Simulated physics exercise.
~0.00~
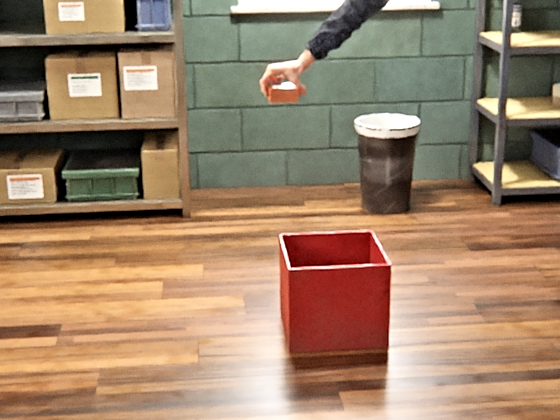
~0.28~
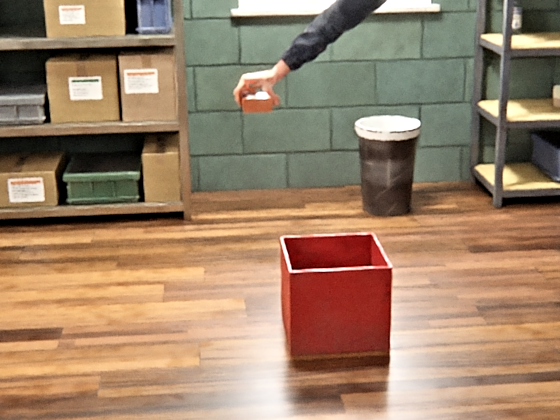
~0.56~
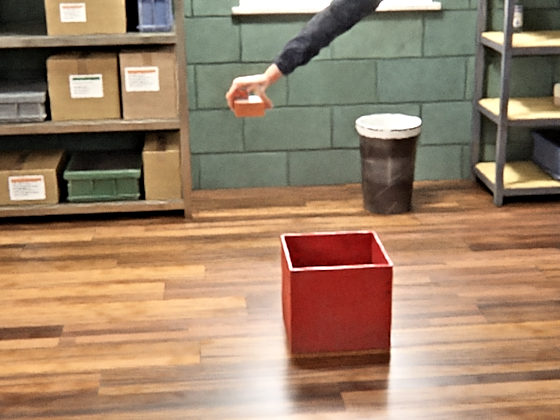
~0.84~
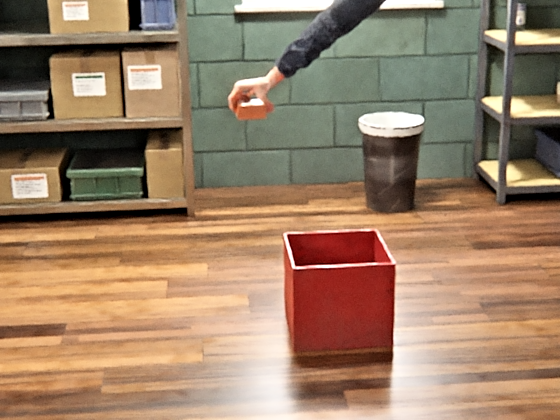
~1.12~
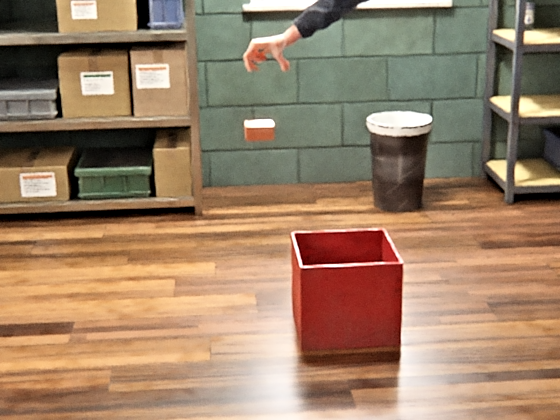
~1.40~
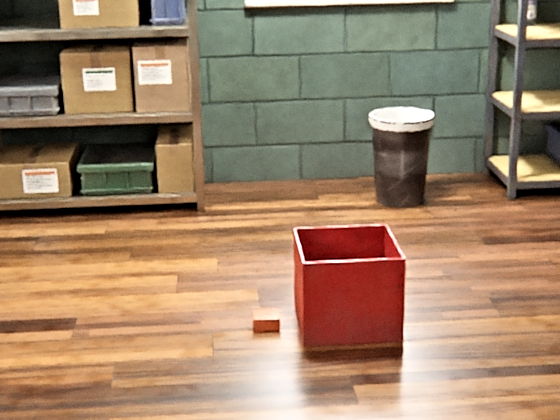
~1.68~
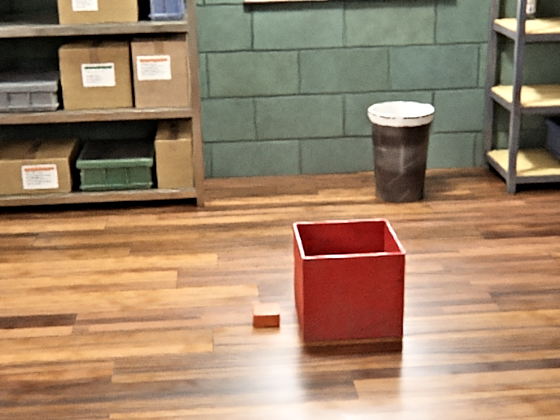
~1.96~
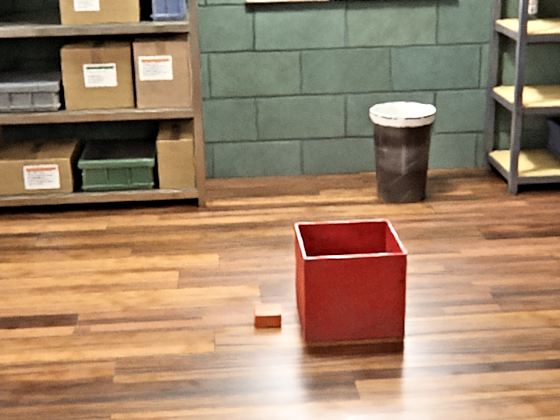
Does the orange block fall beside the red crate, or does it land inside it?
The orange block falls beside the red crate and comes to rest on the floor just to its left.
